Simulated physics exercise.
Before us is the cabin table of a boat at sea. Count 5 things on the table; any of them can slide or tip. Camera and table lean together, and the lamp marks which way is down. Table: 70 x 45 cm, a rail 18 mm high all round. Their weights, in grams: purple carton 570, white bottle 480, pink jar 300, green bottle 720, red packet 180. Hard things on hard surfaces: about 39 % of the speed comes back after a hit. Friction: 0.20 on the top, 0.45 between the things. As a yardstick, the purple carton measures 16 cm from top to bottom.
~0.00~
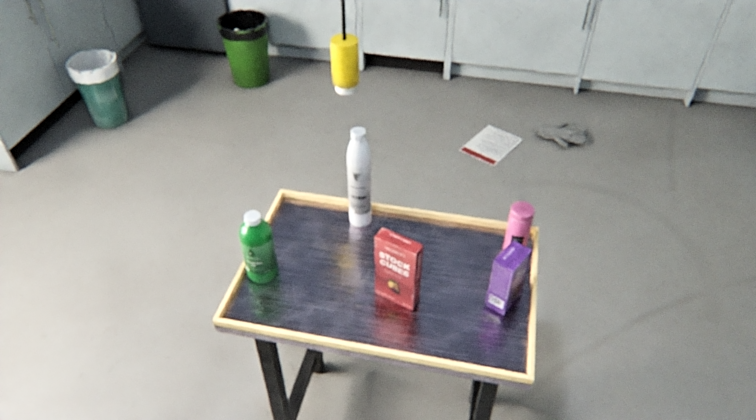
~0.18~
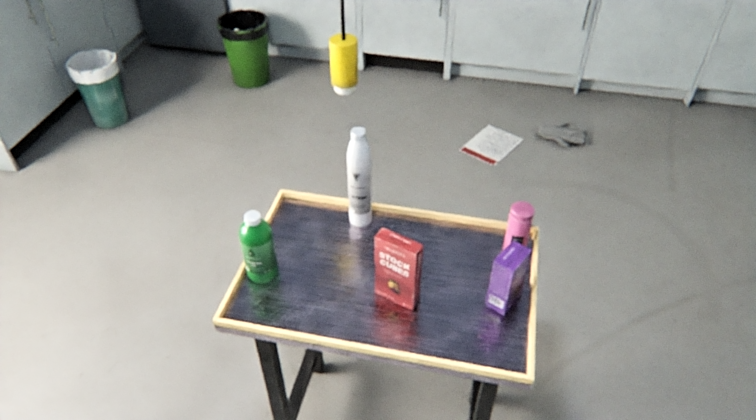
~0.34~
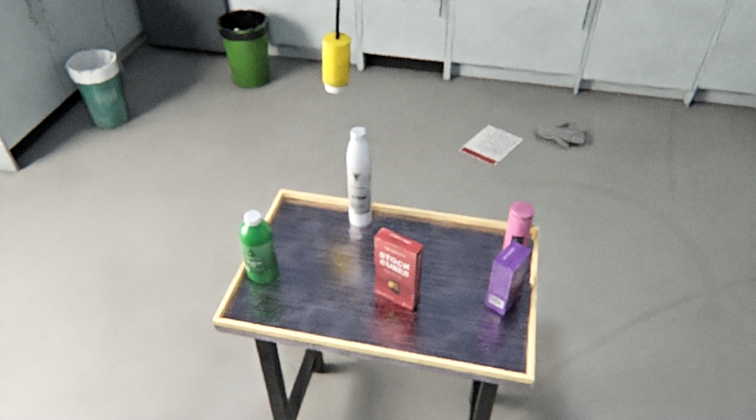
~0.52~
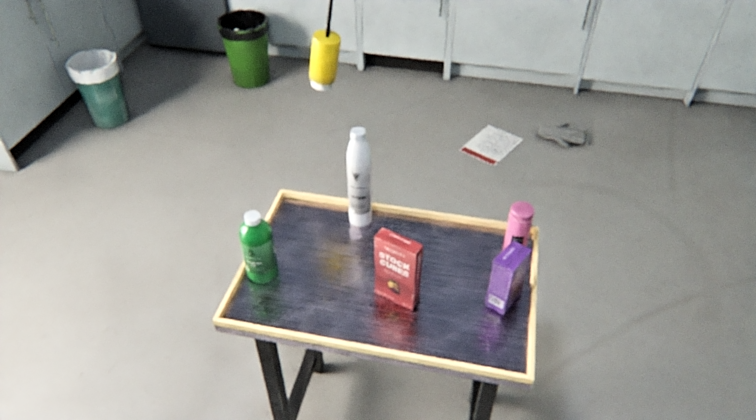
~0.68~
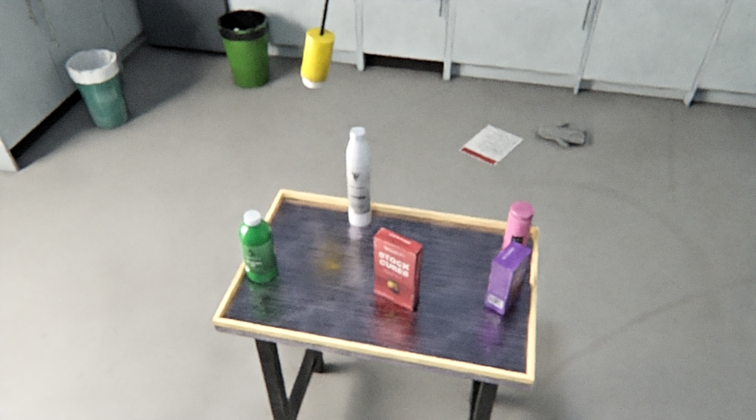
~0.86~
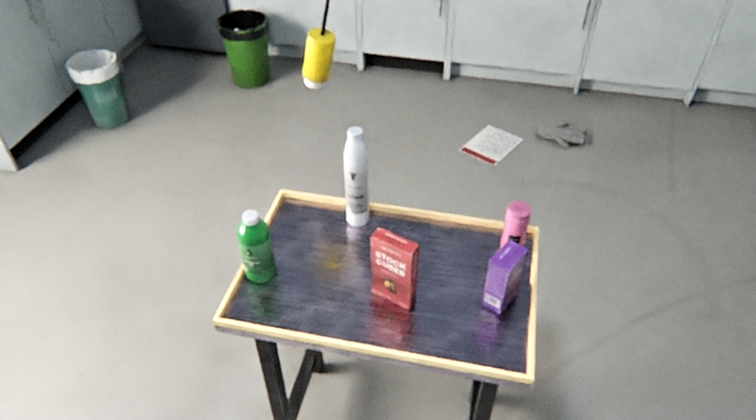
In a room with a small rimmed table, a hanging yellow object swung to the left, and then the bottles and boxes on the tabletop shifted very slightly left, all staying upright.
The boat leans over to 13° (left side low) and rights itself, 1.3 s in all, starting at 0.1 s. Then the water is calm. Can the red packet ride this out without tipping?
The red packet is still upright.
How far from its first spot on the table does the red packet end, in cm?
Some 2 cm.
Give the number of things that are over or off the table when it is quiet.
0 of them.
Around 0.96 s, boat heeled 10°, left side down; red packet shifted 2 cm near (391, 269); purple carton shifted 2 cm.
Around 1.06 s, boat heeled 7°, left side down; red packet shifted 2 cm near (390, 269); purple carton shifted 2 cm; white bottle shifted 2 cm.
Around 1.26 s, boat heeled 1°, left side down; red packet shifted 2 cm near (389, 269); purple carton shifted 2 cm; white bottle shifted 2 cm.
Around 1.66 s, boat level; red packet shifted 2 cm near (389, 269); purple carton shifted 2 cm; white bottle shifted 2 cm.
Finally (1.9 s), all 5 still in place (within 5 cm). Final places as that camera would see them, red packet near (389, 269).
